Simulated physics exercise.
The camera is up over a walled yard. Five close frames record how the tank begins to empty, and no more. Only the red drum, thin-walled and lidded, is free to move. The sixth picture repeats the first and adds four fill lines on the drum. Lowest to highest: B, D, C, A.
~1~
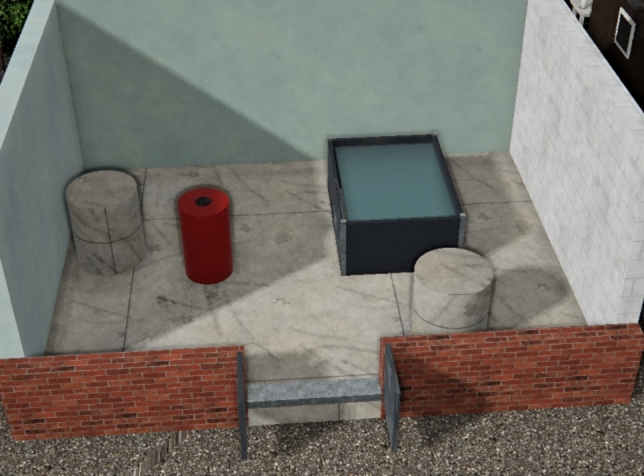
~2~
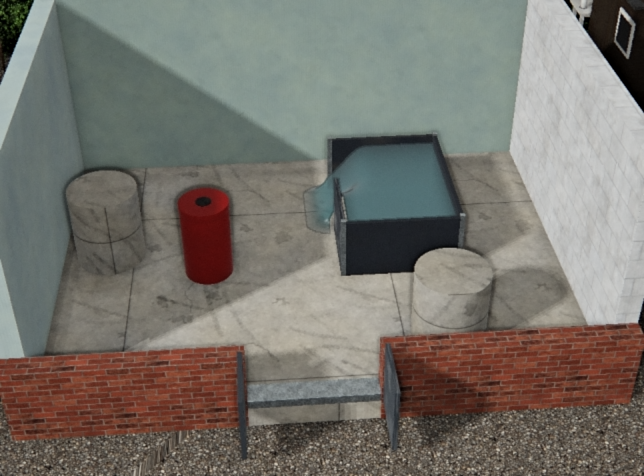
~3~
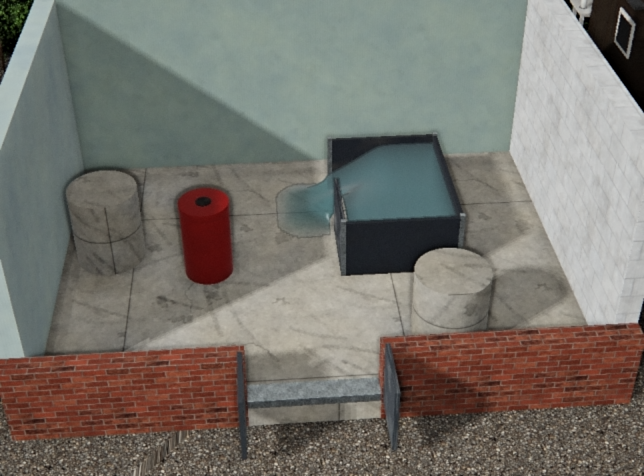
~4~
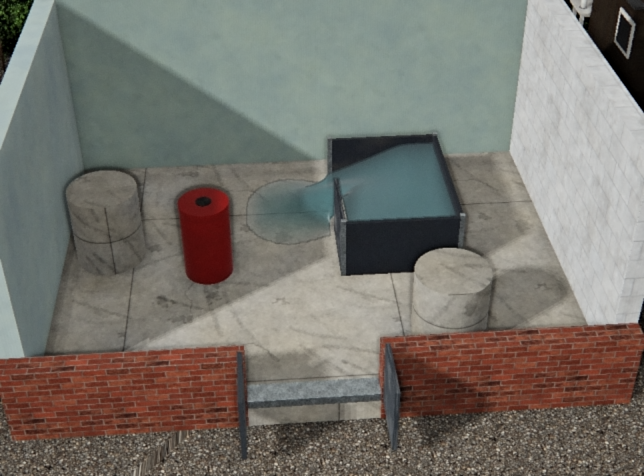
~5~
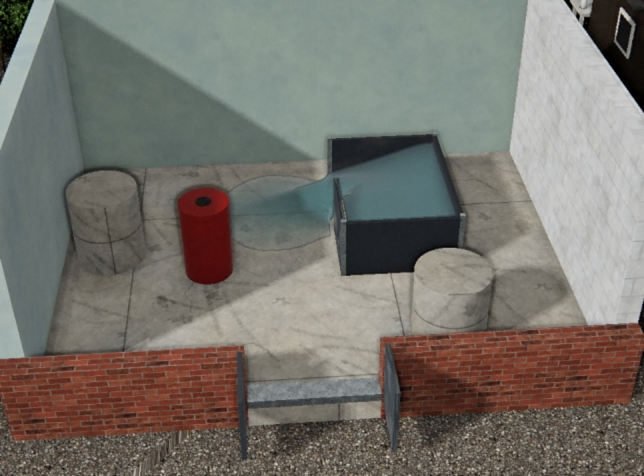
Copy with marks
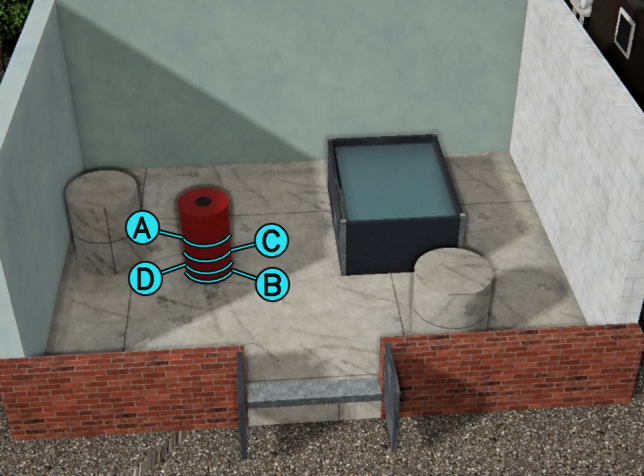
Water fills a dark, open-topped tank in a walled yard, then pours out through its left side onto the concrete. The puddle spreads steadily leftward across the ground, thin and clear, nearing the red drum, which stays still between the tank and a pale stone-like cylinder.
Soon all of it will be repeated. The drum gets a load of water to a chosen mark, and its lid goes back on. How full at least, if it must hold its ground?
Take D.
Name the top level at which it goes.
That would be B.
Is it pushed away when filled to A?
No, that is safe.
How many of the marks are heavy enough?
Three of the four.
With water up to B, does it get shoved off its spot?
Yes, it does.
On the marked copy, A at (205, 246); B at (209, 281); C at (207, 261); D at (208, 273); from the bottom up B, D, C, A.
If A is chosen, it does not move.
If B is chosen, it is pushed about 3 times its own width away.
If C is chosen, it does not move.
If D is chosen, it does not move.
